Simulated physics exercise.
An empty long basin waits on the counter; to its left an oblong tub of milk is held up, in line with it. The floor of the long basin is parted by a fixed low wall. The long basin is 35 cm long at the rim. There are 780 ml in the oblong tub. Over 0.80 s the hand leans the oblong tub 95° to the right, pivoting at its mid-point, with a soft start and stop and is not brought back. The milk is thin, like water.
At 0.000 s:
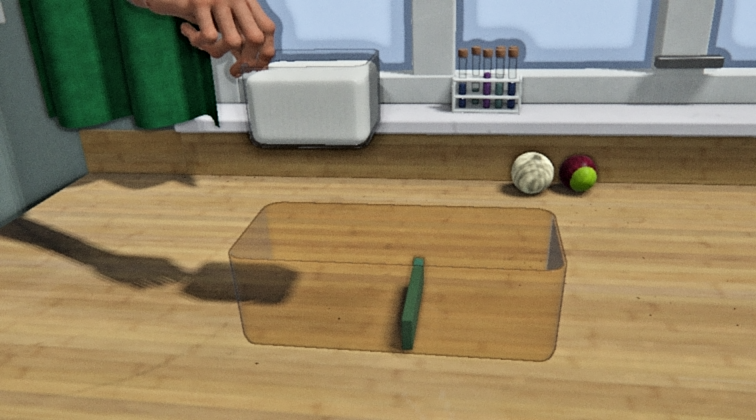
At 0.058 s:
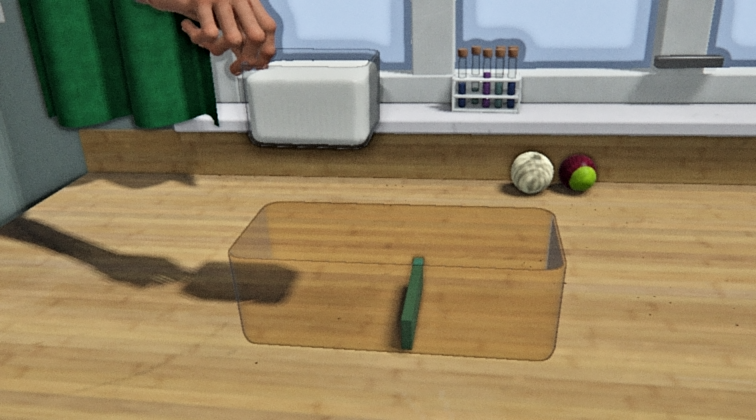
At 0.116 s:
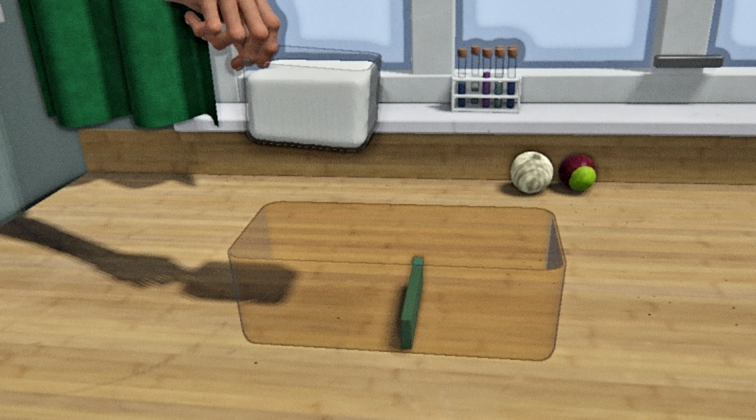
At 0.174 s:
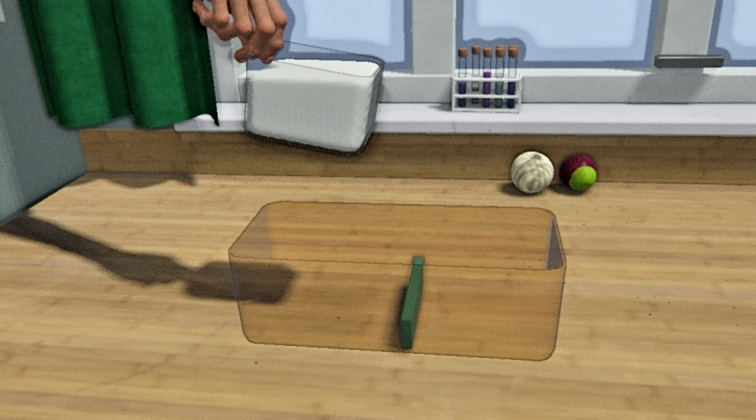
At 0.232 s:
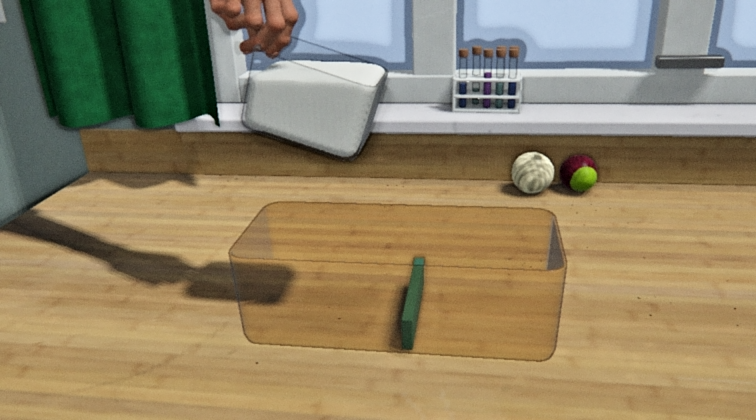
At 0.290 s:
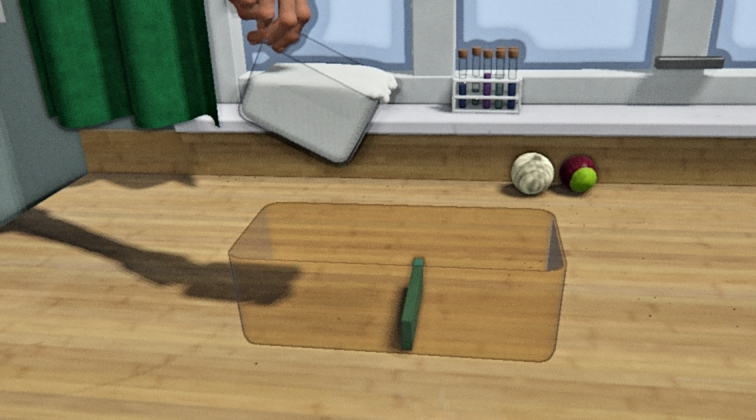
At the start, a hand holds a tub of white milk level above a wooden counter, to the left of an empty clear basin with a low green wall inside. The hand leans the tub to the right, slowly then more steeply, until a little milk slips over its right edge.
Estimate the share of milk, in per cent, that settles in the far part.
Roughly 83 per cent is past the wall.
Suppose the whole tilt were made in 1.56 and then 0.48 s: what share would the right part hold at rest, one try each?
First 85, then 75 per cent.
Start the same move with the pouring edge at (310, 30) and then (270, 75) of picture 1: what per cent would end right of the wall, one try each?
First 45, then 10 per cent.
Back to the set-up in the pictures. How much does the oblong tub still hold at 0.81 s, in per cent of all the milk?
Some 12 per cent.
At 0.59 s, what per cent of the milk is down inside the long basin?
Some 20 per cent.
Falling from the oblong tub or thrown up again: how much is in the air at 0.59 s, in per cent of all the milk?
About 38 per cent.
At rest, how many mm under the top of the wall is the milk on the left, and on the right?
Some 36 mm on the left and 10 mm on the right.
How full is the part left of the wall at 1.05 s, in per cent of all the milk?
Some 10 per cent.
Then, 0.59 s in, the tilt is 80° and 42 per cent is still to pour, 0 is left of the wall and 19 right of it.
Then, 0.81 s in, the tilt is 95° and 13 per cent is still to pour, 4 is left of the wall and 73 right of it.
Then, 1.05 s in, the tilt is 95° and 4 per cent is still to pour, 11 is left of the wall and 80 right of it.
Then, 1.30 s in, the tilt is 95° and 2 per cent is still to pour, 14 is left of the wall and 83 right of it.
Finally, 16 per cent lies left of the wall, 83 right of it and 2 outside.
